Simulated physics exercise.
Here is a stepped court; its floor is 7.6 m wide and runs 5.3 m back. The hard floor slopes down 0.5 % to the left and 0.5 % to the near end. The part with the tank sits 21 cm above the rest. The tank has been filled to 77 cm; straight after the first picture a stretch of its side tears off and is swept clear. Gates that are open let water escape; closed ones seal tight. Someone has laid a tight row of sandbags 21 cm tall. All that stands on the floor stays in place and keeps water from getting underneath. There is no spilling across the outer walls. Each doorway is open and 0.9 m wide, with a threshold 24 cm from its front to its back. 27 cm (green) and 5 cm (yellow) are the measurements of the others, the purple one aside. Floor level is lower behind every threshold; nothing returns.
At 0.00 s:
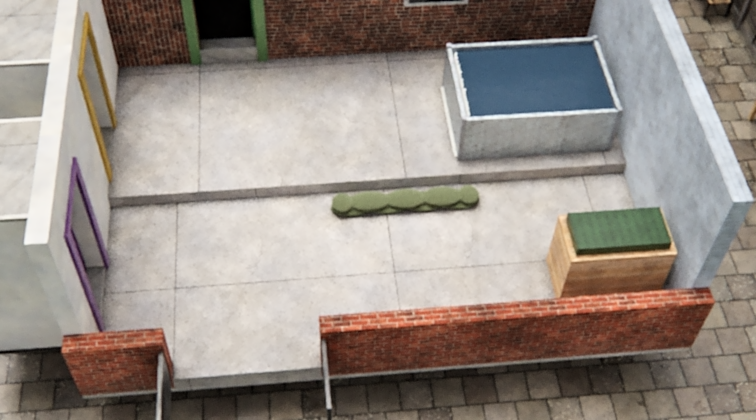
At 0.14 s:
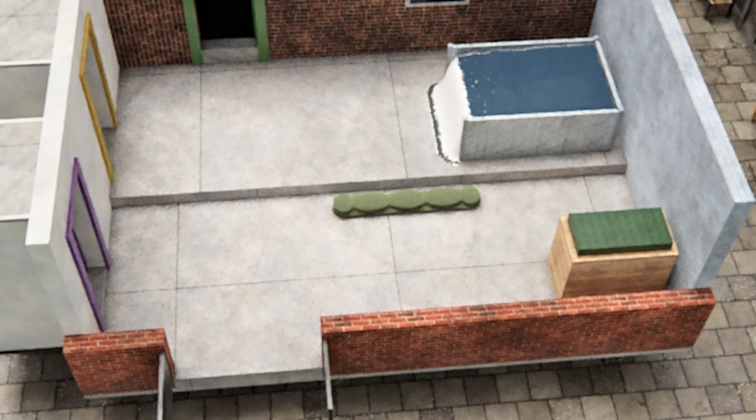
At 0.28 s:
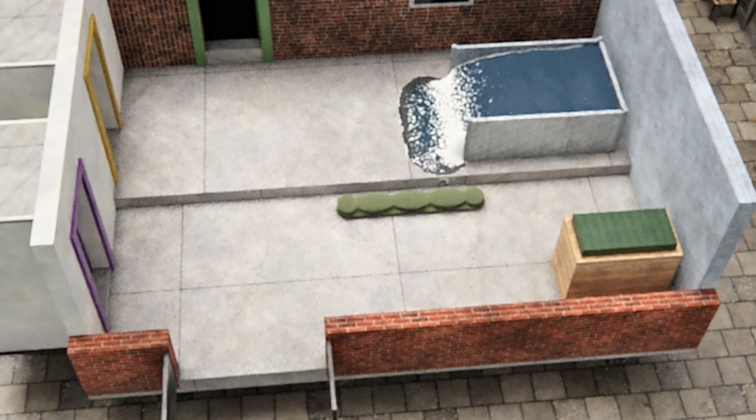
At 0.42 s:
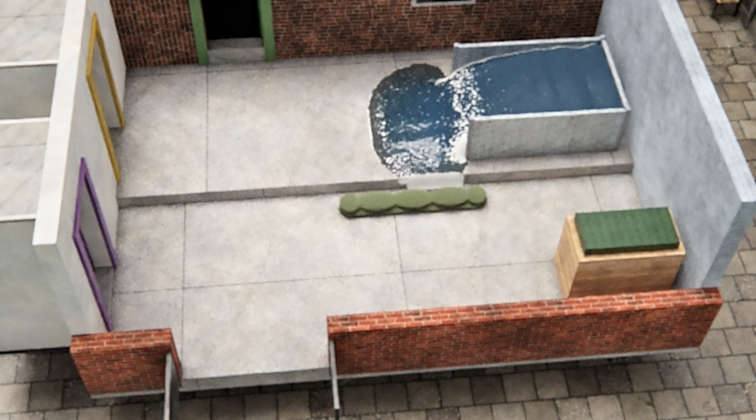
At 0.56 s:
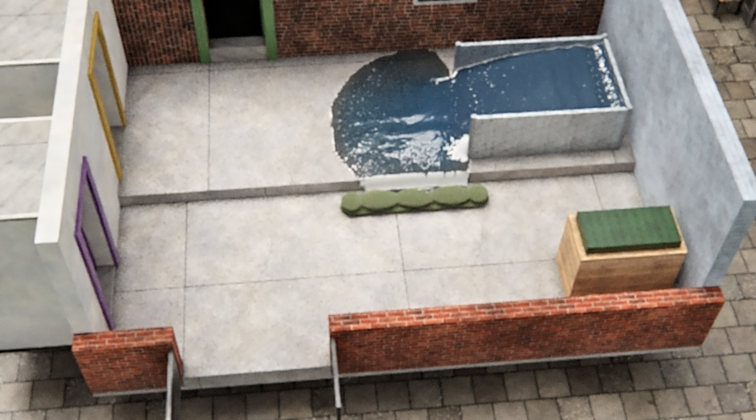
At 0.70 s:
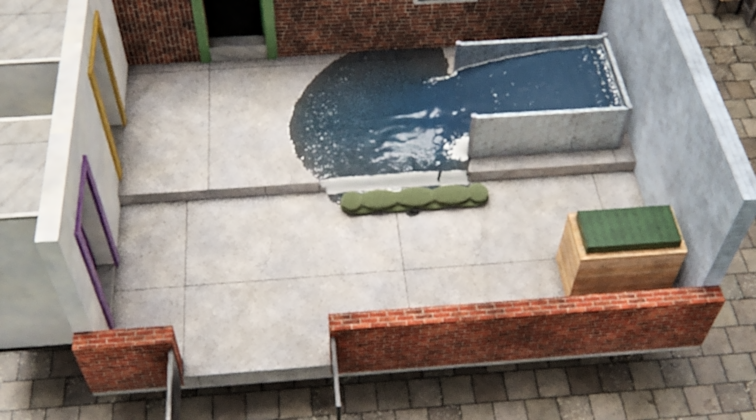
At first, still blue water fills a grey tank in the back right corner of an empty stepped court. Then the tank's left side gives way and water pours out in a foamy rush, spreading leftward across the upper floor in a widening, rounded sheet and reaching the step's edge behind the green hedge.
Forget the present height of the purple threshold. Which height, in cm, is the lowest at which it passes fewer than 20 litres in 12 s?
Close to 17 cm.
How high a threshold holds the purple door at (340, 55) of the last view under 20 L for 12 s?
Roughly 11.0 cm, give or take.
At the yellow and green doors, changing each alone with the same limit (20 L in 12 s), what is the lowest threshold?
You'd want some 21 cm at yellow and some 8.5 cm at green.
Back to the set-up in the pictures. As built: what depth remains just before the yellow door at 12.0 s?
About 3.5 centimetres.
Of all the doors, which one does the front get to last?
The purple door.
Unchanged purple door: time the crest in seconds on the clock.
The level tops out near 2.6 seconds.
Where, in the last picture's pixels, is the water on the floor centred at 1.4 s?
The water is centred around (441, 121) in the last picture's pixels.
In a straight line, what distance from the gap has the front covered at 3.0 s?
The front sits around 6.4 m out.
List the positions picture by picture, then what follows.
In the first picture, still water, 77 cm deep, in the tank at (531, 81); the purple door at (88, 253) is dry.
In the second picture, water pours out at (457, 107) and has run 0.3 m, to (443, 154); about 6 cm deep outside, 77 cm at the back.
In the third picture, water pours out at (460, 111) and has run 0.8 m, to (409, 145); about 13 cm deep outside, 77 cm at the back.
In the fourth picture, water pours out at (462, 112) and has run 1.3 m, to (380, 152); about 10 cm deep outside, 76 cm at the back.
In the fifth picture, the front is at (342, 153), 1.9 m from the gap at (464, 111); 4.4 m2 of floor is wet, 68 cm left at the back.
In the sixth picture, water pours out at (464, 110) and has run 2.6 m, to (297, 140); about 7 cm deep outside, 64 cm at the back; 3.4 m in a straight line remain to the purple door at (98, 251).
After 1.4 s water covers 40 % of the floor, deepest (32 cm) near (461, 141); it has not reached the purple door.
After 3.0 s water covers 60 % of the floor, deepest (39 cm) near (109, 365); 17 cm at the purple door, 25 litres in over its 8 cm threshold.
After 12.0 s water covers 90 % of the floor, deepest (10 cm) near (550, 331); 8 cm at the purple door, 152 litres in over its 8 cm threshold.
At the purple door as built, the water arrived by 2.1 s and peaked near 19 cm at 2.6 s.
With a threshold of 15.5 cm, 31 litres would have come in within the 12 s; with 21 cm, 4 litres. So under 20 litres takes about 17 cm.
